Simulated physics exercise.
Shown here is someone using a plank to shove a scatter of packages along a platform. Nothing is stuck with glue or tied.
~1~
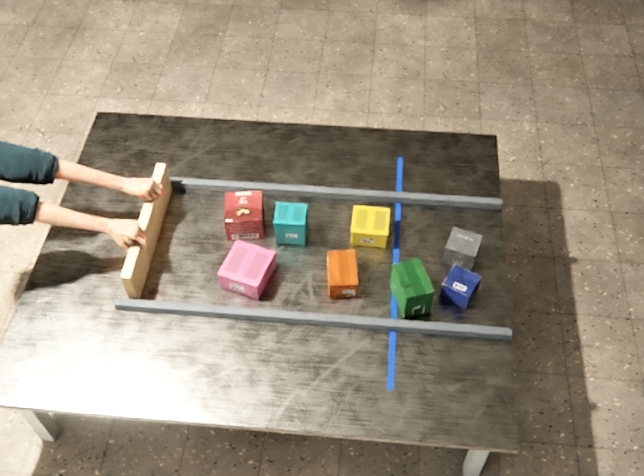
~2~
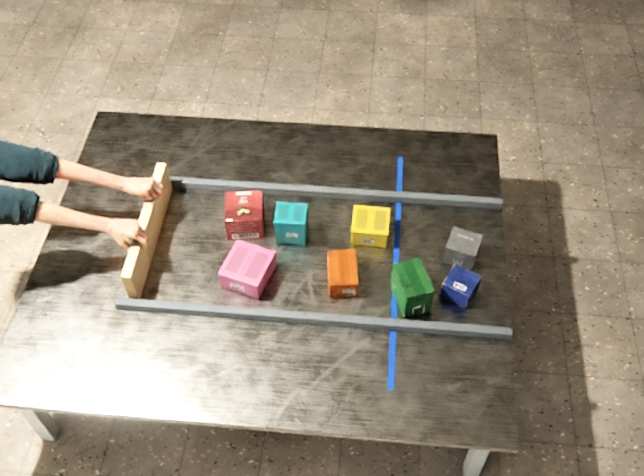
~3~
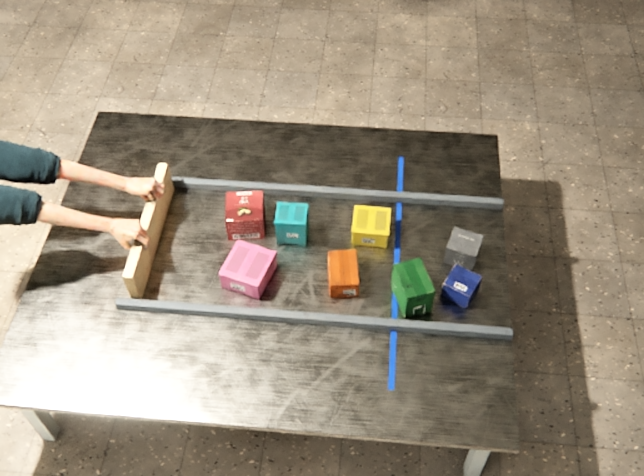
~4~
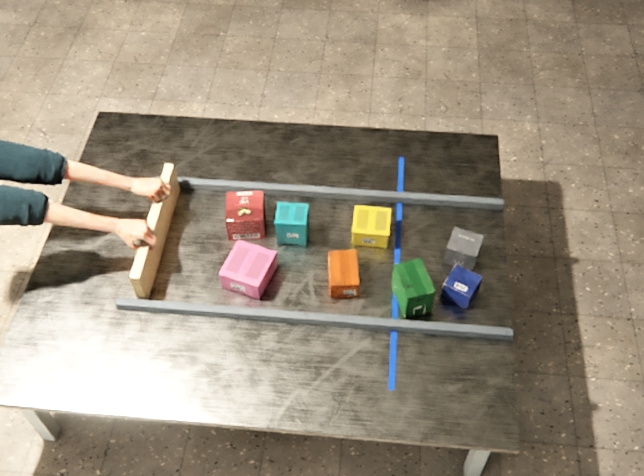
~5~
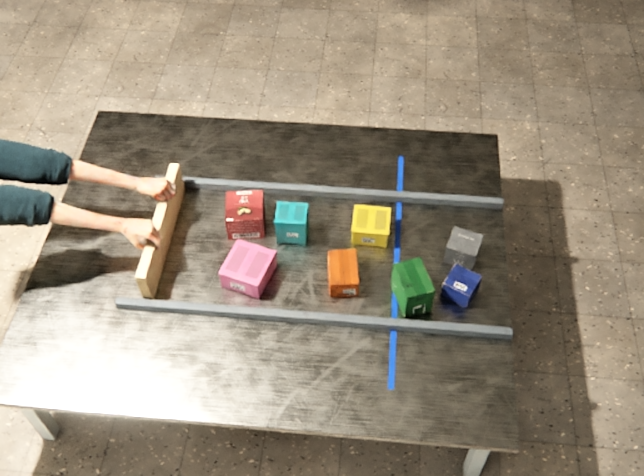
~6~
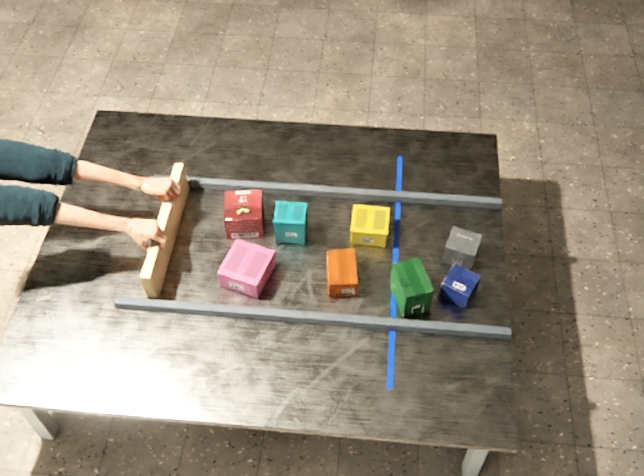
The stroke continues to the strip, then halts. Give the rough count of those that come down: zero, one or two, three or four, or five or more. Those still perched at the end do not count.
One or a pair drop.
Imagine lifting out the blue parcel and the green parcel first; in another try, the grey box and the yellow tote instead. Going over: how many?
Going first to second: 0 and 1.
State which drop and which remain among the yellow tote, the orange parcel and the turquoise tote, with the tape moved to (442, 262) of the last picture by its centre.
The yellow tote does not stay; as for the orange parcel, it remains in place; and the turquoise tote remains in place.
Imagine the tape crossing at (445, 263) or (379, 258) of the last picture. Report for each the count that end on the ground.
Respectively 4 and 0.
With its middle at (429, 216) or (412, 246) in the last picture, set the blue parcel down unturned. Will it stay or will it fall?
Place by place, it slips off; stays put.
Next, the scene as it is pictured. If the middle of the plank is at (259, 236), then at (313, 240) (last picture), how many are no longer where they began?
At the first spot 3, then 5.
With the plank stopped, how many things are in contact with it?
The count comes out at 2.
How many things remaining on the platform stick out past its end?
0 is the number.
Early on, none off yet; grey box at rest near (462, 249); blue parcel at rest near (460, 286); green parcel at rest near (411, 288).
A while later, none off yet; grey box travelled a little near (475, 252); blue parcel travelled a little near (471, 285); green parcel travelled about its own width near (439, 292).
Finally, the number that fall off is one or two; lost, blue parcel and grey box.
